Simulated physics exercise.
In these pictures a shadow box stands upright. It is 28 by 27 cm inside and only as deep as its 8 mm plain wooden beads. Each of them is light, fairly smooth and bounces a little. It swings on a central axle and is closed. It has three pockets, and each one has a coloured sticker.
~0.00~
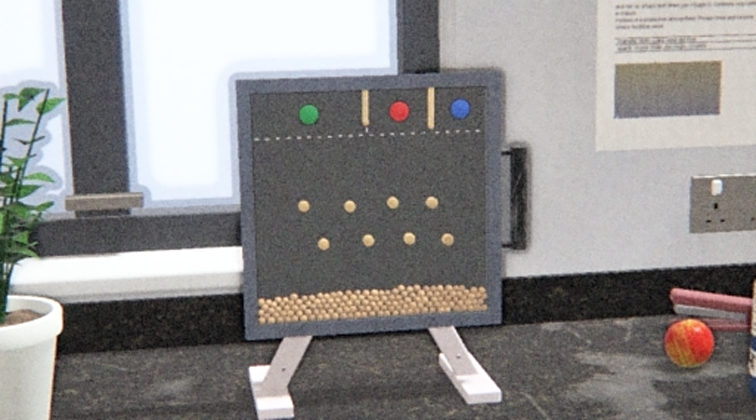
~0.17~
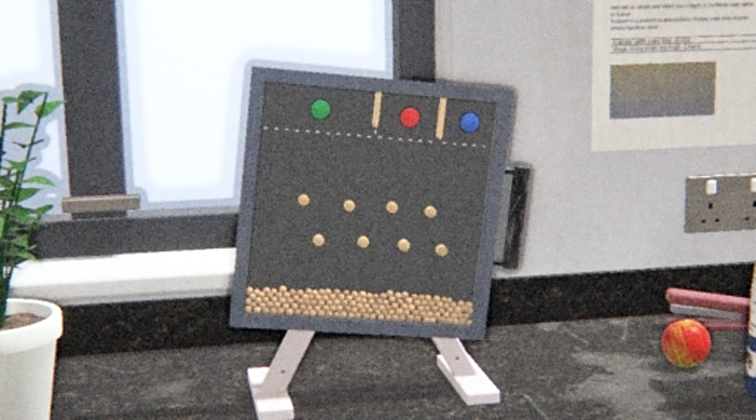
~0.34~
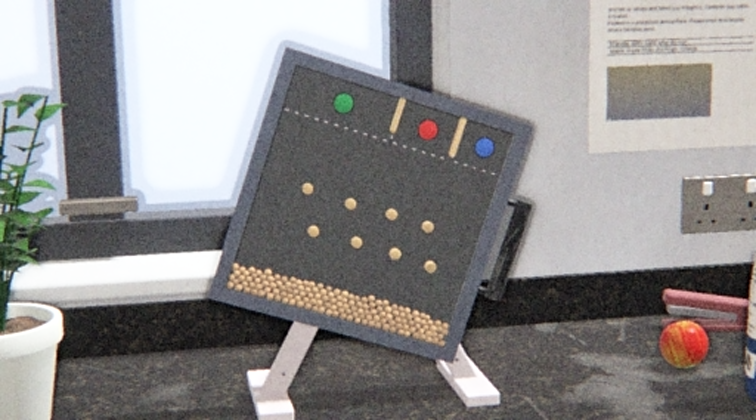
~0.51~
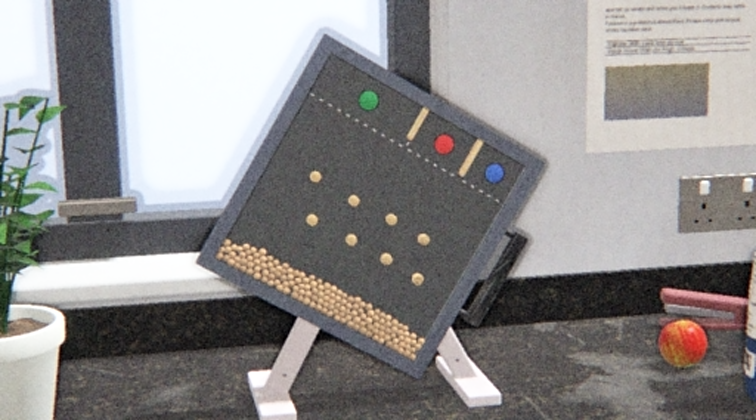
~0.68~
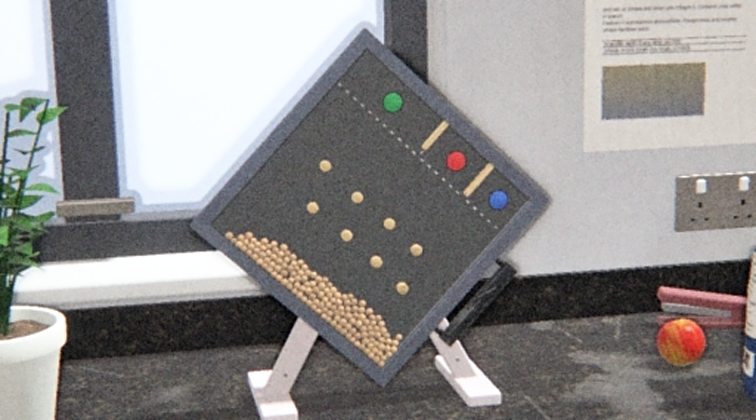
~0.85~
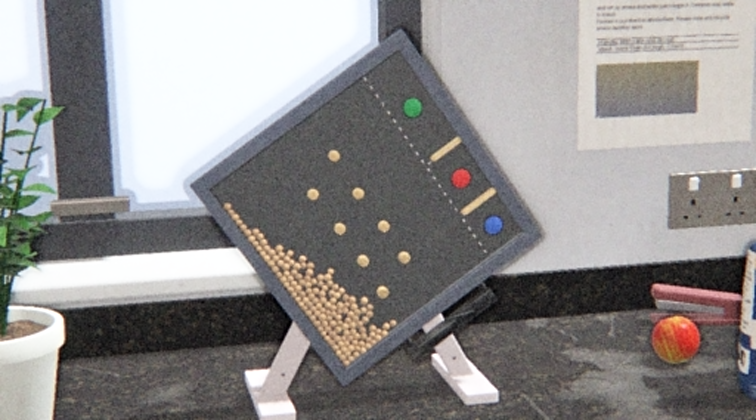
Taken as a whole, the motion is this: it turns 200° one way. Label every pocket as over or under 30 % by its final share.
Red over, blue over, green under 30 %.
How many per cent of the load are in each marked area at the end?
Tally: Red pocket = 40; blue pocket = 35; green pocket = 10.
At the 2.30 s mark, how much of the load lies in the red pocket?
It works out at roughly 10 per cent.
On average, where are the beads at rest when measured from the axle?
About 9 cm left and 8 cm below.
After 1.57 s, it stands 108° clockwise; the beads' middle is 10 cm left of and 7 cm below the centre; nothing in the marked areas.
After 2.30 s, it stands 161° clockwise; the beads' middle is 8 cm left of and 10 cm below the centre; red 10 %, blue 35 %.
After 2.92 s, it has come round 200° clockwise; the beads' middle is 11 cm left of and 5 cm below the centre; red 25 %, blue 35 %.
At rest by 3.9 s, it has come round 200° clockwise; red 40 %, blue 35 %, green 10 %, elsewhere 15 %.
